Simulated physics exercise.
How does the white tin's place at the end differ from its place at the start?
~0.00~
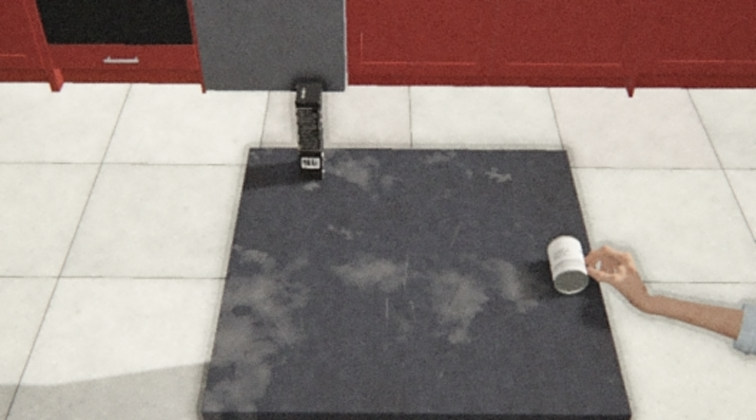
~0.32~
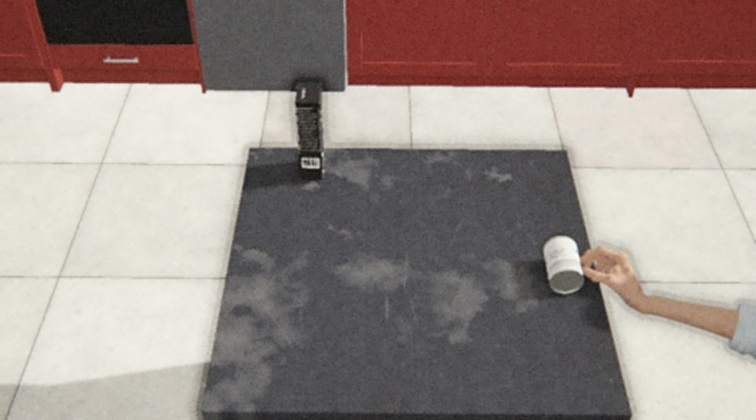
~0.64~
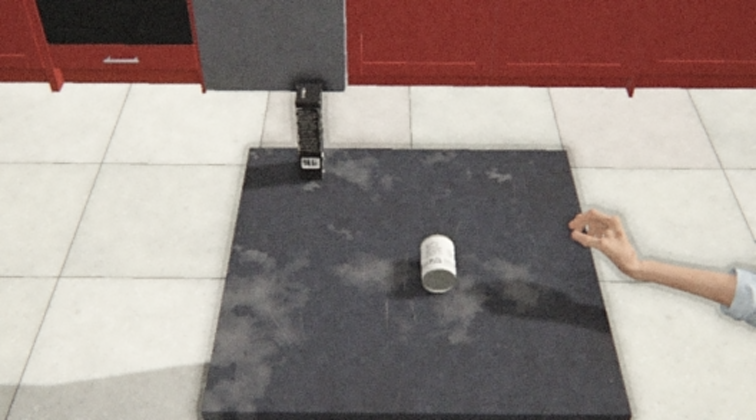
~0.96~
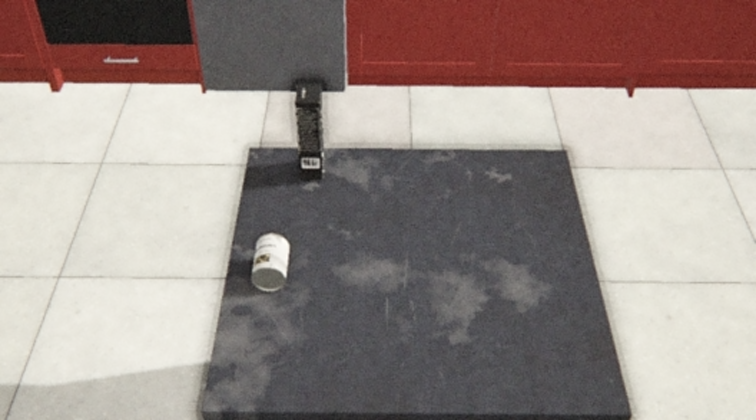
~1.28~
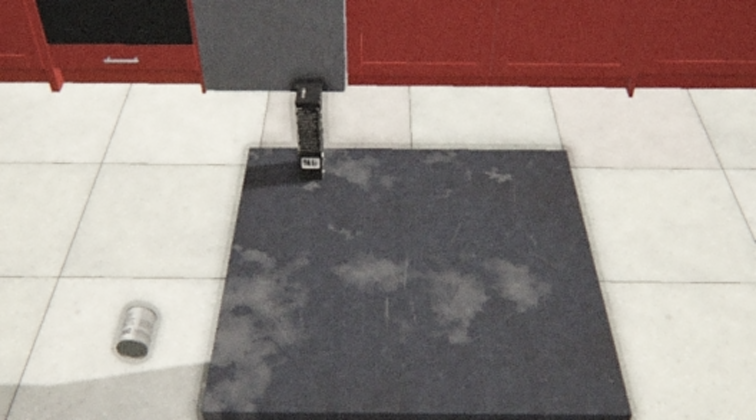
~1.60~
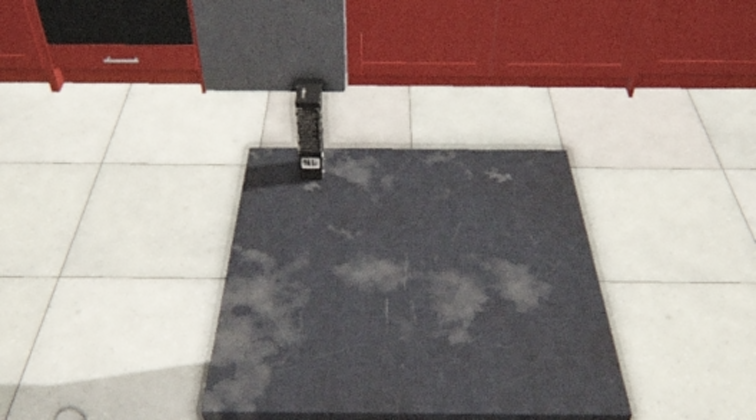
At the start the white tin lies on the table top near the right edge, beside the hand. At the end it is off the table, beyond the left edge and low down at the bottom left of the view.
